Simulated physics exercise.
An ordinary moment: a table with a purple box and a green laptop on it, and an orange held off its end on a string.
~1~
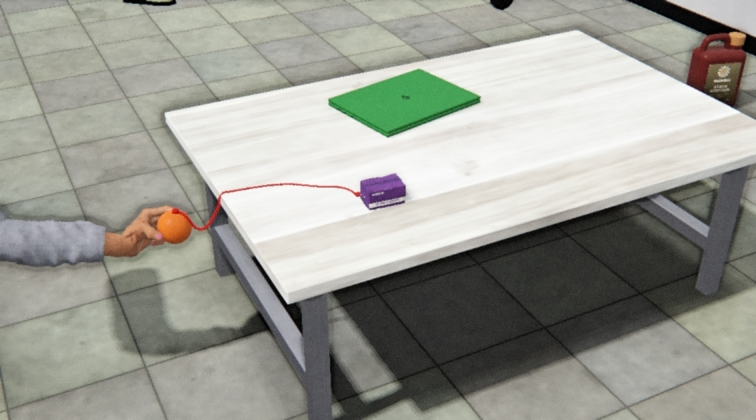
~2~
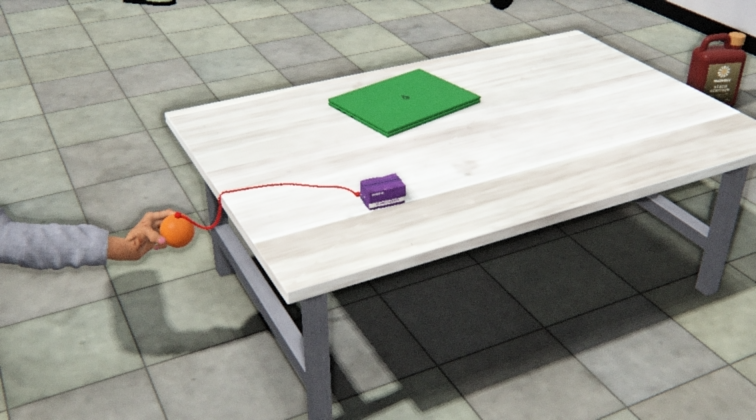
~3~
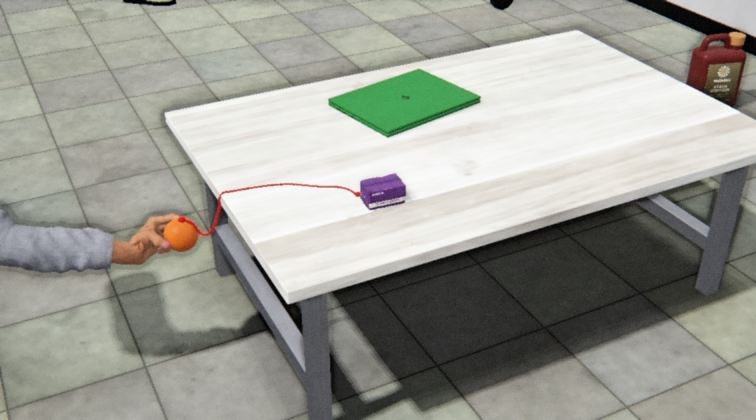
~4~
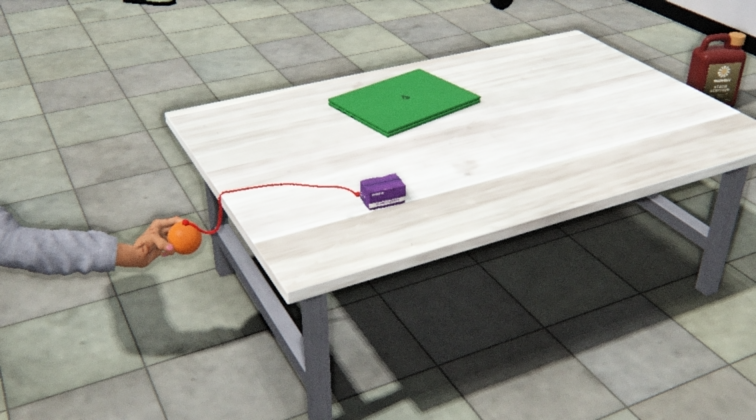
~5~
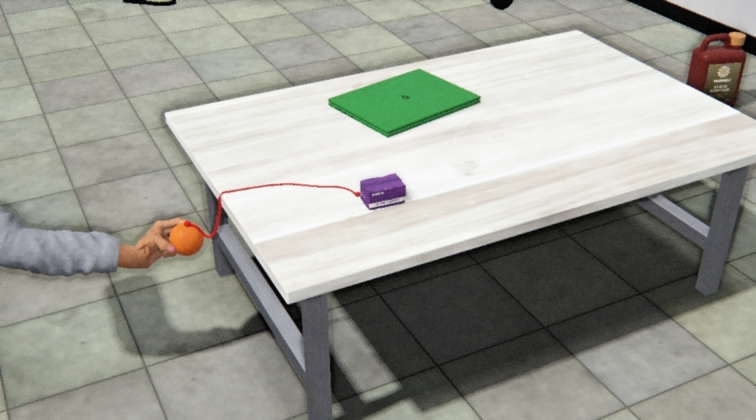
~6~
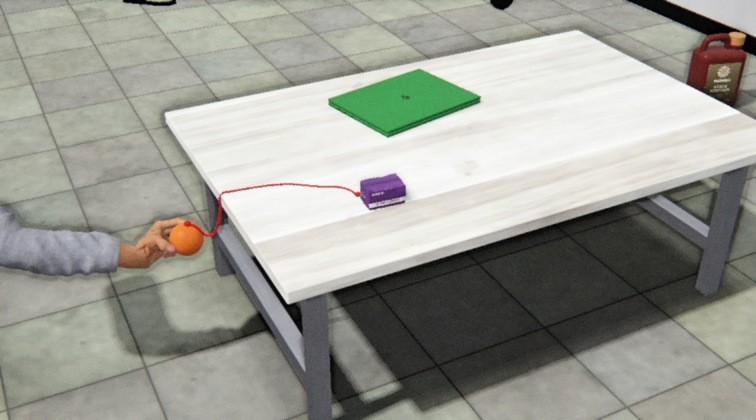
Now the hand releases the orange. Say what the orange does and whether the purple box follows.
Well, the orange falls all the way; as for the purple box, it tumbles off after it.
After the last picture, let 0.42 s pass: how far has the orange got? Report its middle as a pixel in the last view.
It has reached (213, 350) by then.
Then, 0.42 s after the last picture, orange on the floor near (213, 350); laptop unmoved; box tugged along near (194, 198).
Then, 0.78 s after the last picture, orange on the floor near (217, 354); laptop unmoved; box down on the floor.
At rest, orange on the floor near (197, 352); laptop unmoved; box down on the floor. The orange reaches the floor and the purple box gets pulled over the edge.
